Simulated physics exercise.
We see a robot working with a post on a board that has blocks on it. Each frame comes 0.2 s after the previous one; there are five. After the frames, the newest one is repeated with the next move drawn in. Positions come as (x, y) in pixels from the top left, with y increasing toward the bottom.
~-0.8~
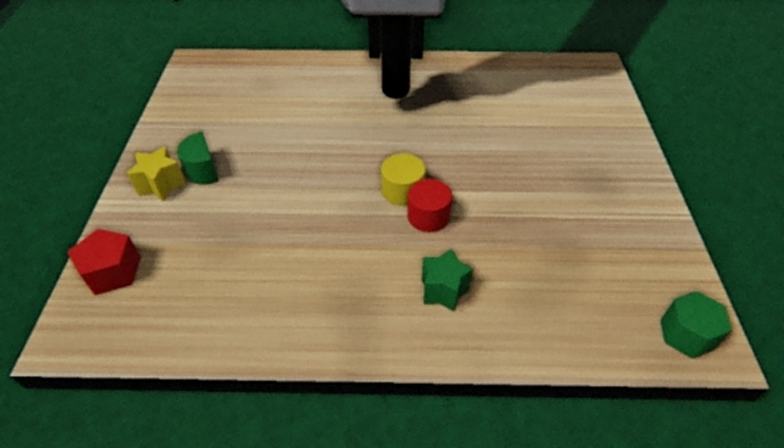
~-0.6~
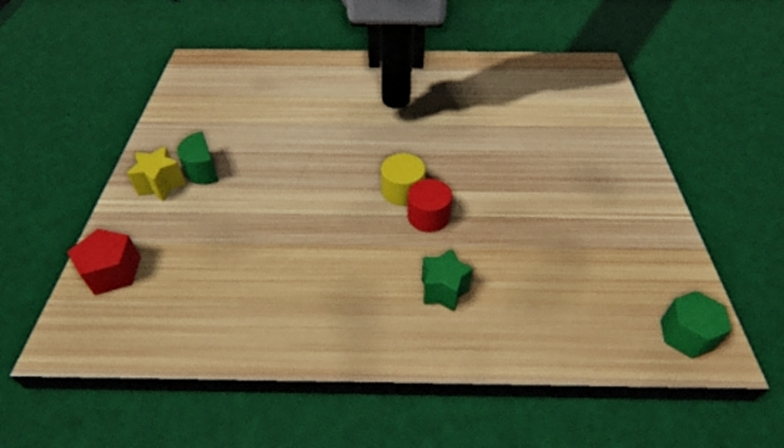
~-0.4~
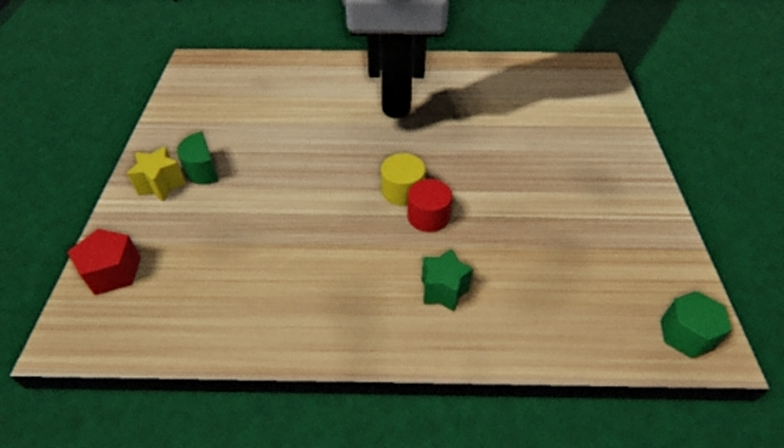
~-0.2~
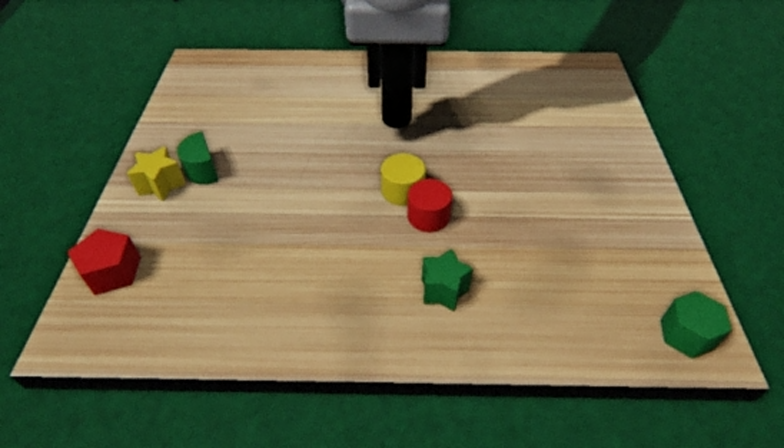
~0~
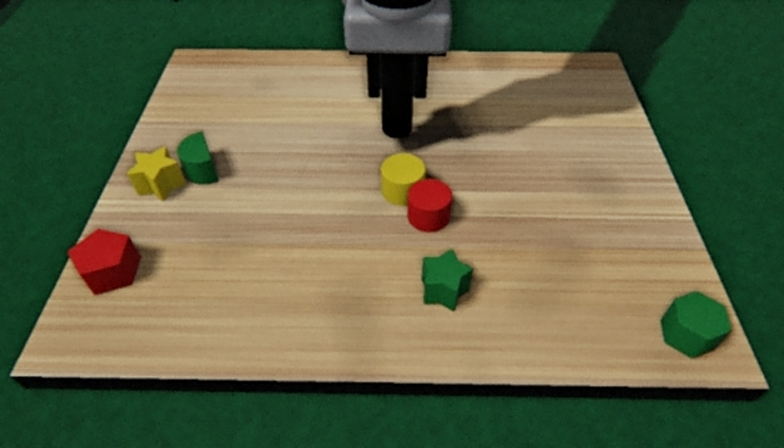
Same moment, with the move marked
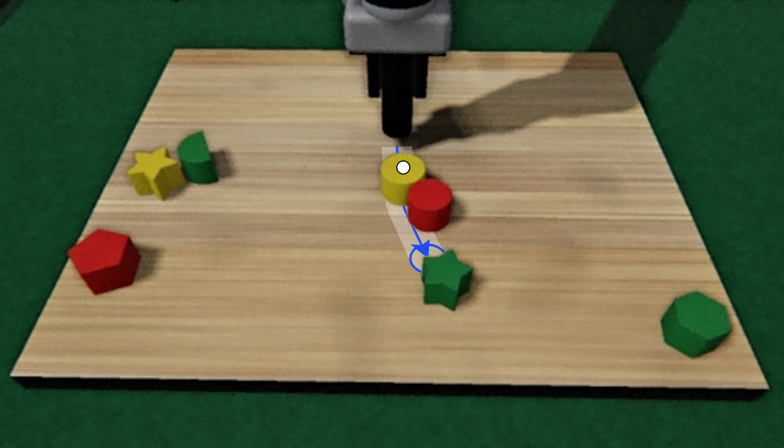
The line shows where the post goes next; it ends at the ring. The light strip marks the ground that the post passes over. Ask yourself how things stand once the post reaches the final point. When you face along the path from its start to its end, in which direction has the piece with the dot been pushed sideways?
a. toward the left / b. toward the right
I'll go with b - toward the right.
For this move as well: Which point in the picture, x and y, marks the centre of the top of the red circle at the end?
The centre of its top face lies at (473, 242).
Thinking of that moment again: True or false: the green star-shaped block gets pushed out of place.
The statement is correct.
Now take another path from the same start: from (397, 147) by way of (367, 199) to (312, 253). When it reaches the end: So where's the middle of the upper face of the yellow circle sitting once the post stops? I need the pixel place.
I expect it at (402, 188).
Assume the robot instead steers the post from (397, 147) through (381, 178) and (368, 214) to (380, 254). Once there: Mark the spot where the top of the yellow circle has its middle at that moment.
The point I'd pick in the picture is (414, 211).
The drawn path runs from (397, 147) by way of (401, 199) to (428, 259); the dot is on the yellow circle.
What follows on the original path. One third of the way, post (399, 165); yellow circle (404, 185); red circle (439, 207).
Two thirds of the way, post (409, 202); yellow circle (406, 226); red circle (455, 228).
At the end, post (430, 243); yellow circle (404, 264); red circle (473, 242); green star-shaped block (447, 280), turned 45° anticlockwise.
